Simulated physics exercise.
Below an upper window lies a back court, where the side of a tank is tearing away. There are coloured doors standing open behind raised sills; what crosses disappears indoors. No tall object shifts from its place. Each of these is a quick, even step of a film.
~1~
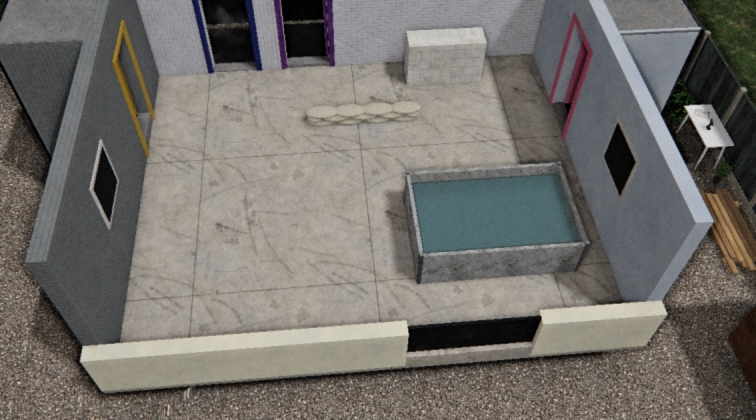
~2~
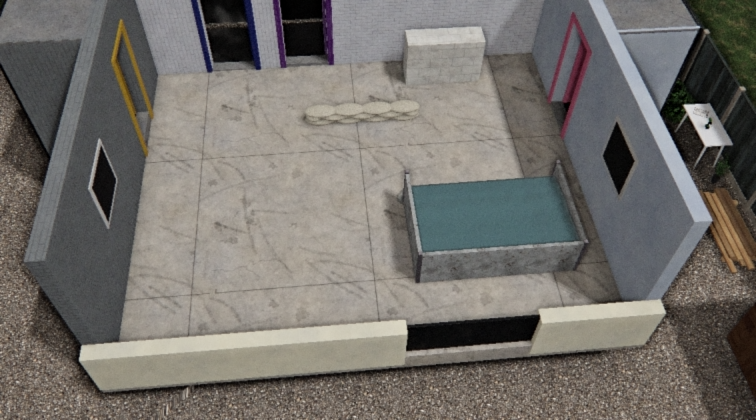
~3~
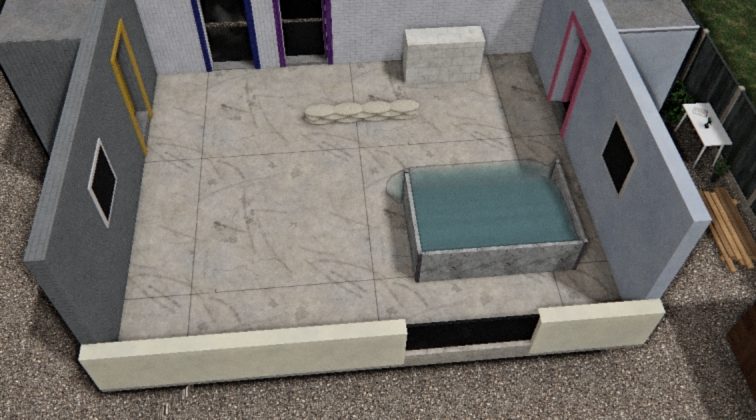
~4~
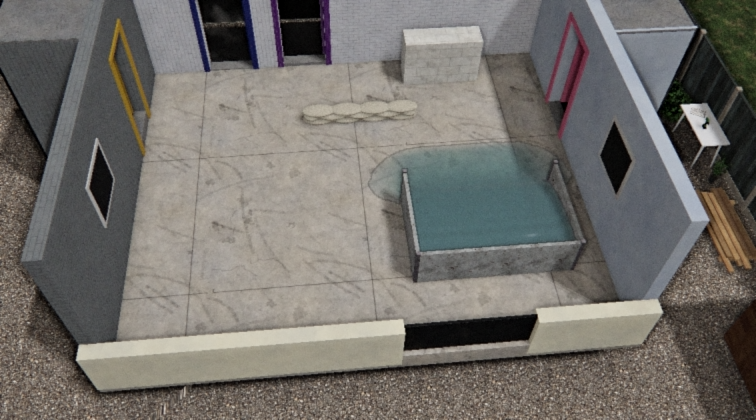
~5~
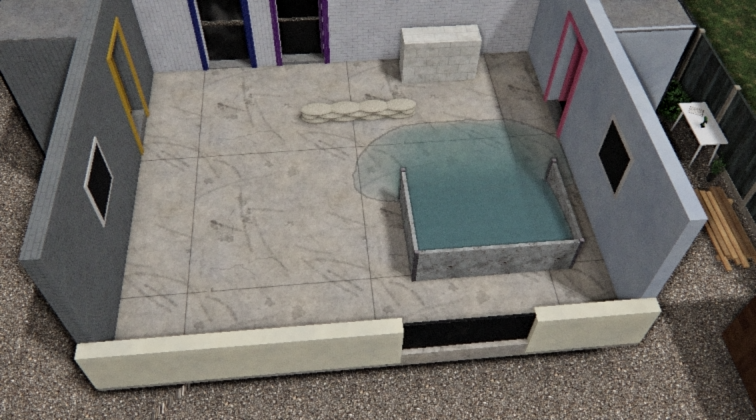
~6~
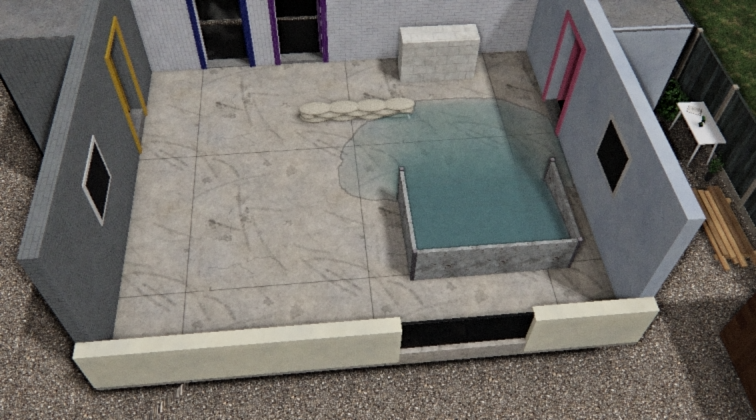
Water pouring from the open far side of a raised rectangular tank and spreading in a widening sheet across a walled, paved courtyard.
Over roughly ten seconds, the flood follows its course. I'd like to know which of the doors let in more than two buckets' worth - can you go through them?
In the end the yellow door stays inside what's allowed there; the pink door goes beyond what's allowed there; the blue door goes beyond what's allowed there; the purple door stays inside what's allowed there.
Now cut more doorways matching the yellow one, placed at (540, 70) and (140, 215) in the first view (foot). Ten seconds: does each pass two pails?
Well, the earlier one is above the limit, while the later one is below the limit.
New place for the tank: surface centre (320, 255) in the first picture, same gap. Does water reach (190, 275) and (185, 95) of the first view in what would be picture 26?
Parched, soaked.
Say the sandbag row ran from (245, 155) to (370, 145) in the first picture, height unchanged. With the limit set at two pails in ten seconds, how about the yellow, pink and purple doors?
As I see it, the yellow one falls short, the pink one exceeds the threshold and the purple one exceeds the threshold.
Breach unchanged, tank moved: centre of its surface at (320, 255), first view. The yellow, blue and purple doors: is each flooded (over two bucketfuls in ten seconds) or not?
Yellow falls short, blue exceeds the limit, purple exceeds the limit.
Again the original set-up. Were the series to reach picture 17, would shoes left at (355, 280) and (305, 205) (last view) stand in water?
Going in order, I'd call them bone-dry and bone-dry.
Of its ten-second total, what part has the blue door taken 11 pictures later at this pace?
Estimate: Some 0 per cent.
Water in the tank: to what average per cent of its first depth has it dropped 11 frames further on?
Roughly 24 percent.
A moment on, water covers 30 % of the floor; the yellow door not reached, the pink door under two buckets in, the blue door not reached, the purple door not reached.
Next, water covers 40 % of the floor; the yellow door not reached, the pink door under two buckets in, the blue door not reached, the purple door wet at the sill, nothing in.
Then, water covers 60 % of the floor; the yellow door wet at the sill, nothing in, the pink door over two buckets in, the blue door wet at the sill, nothing in, the purple door wet at the sill, nothing in.
Later, water covers 70 % of the floor; the yellow door wet at the sill, nothing in, the pink door far over two buckets in, the blue door under two buckets in, the purple door under two buckets in.
In the end, water covers 90 % of the floor; the yellow door wet at the sill, nothing in, the pink door far over two buckets in, the blue door over two buckets in, the purple door under two buckets in.
